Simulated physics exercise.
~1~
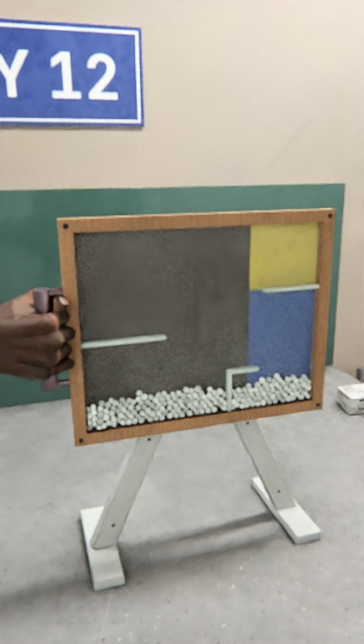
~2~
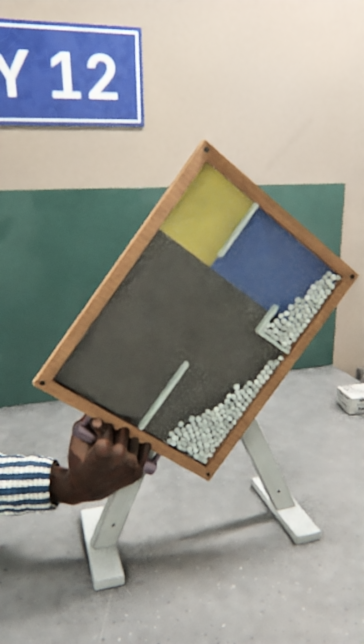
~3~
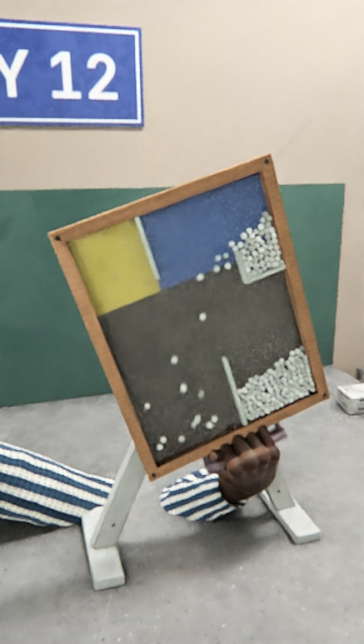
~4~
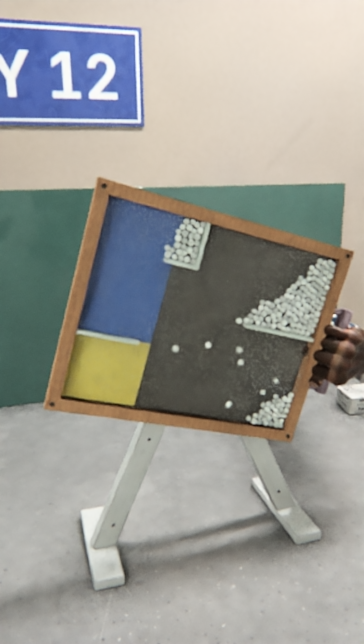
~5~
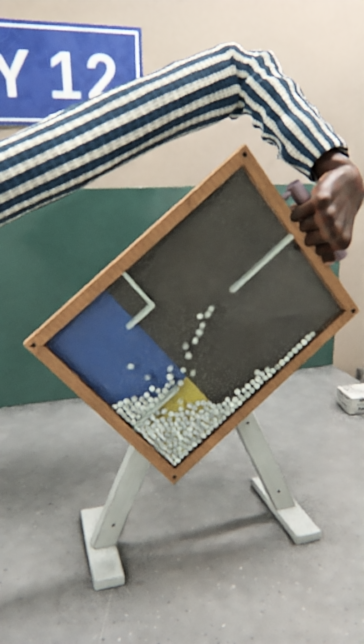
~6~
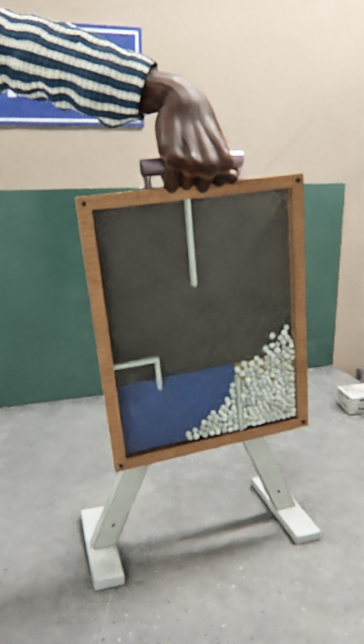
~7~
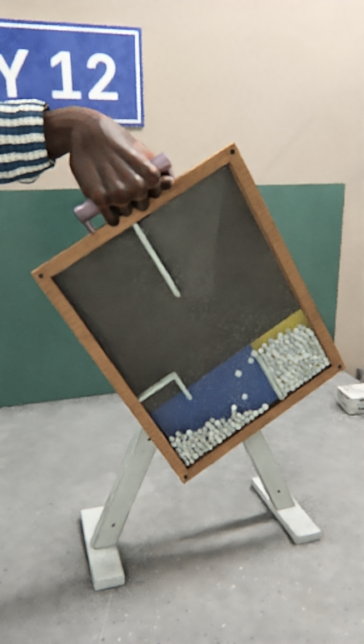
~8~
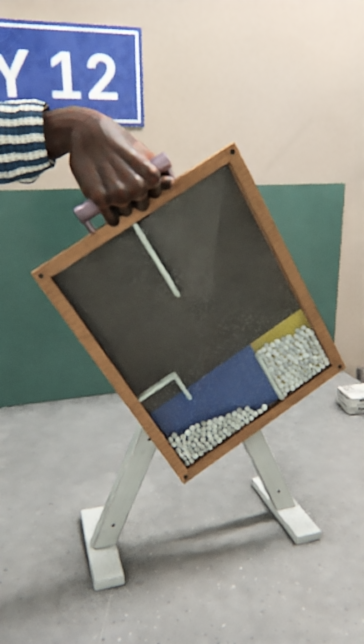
A hand turning a framed case anticlockwise on a stand, white beads tumbling inside, then settling in the blue and yellow pockets.
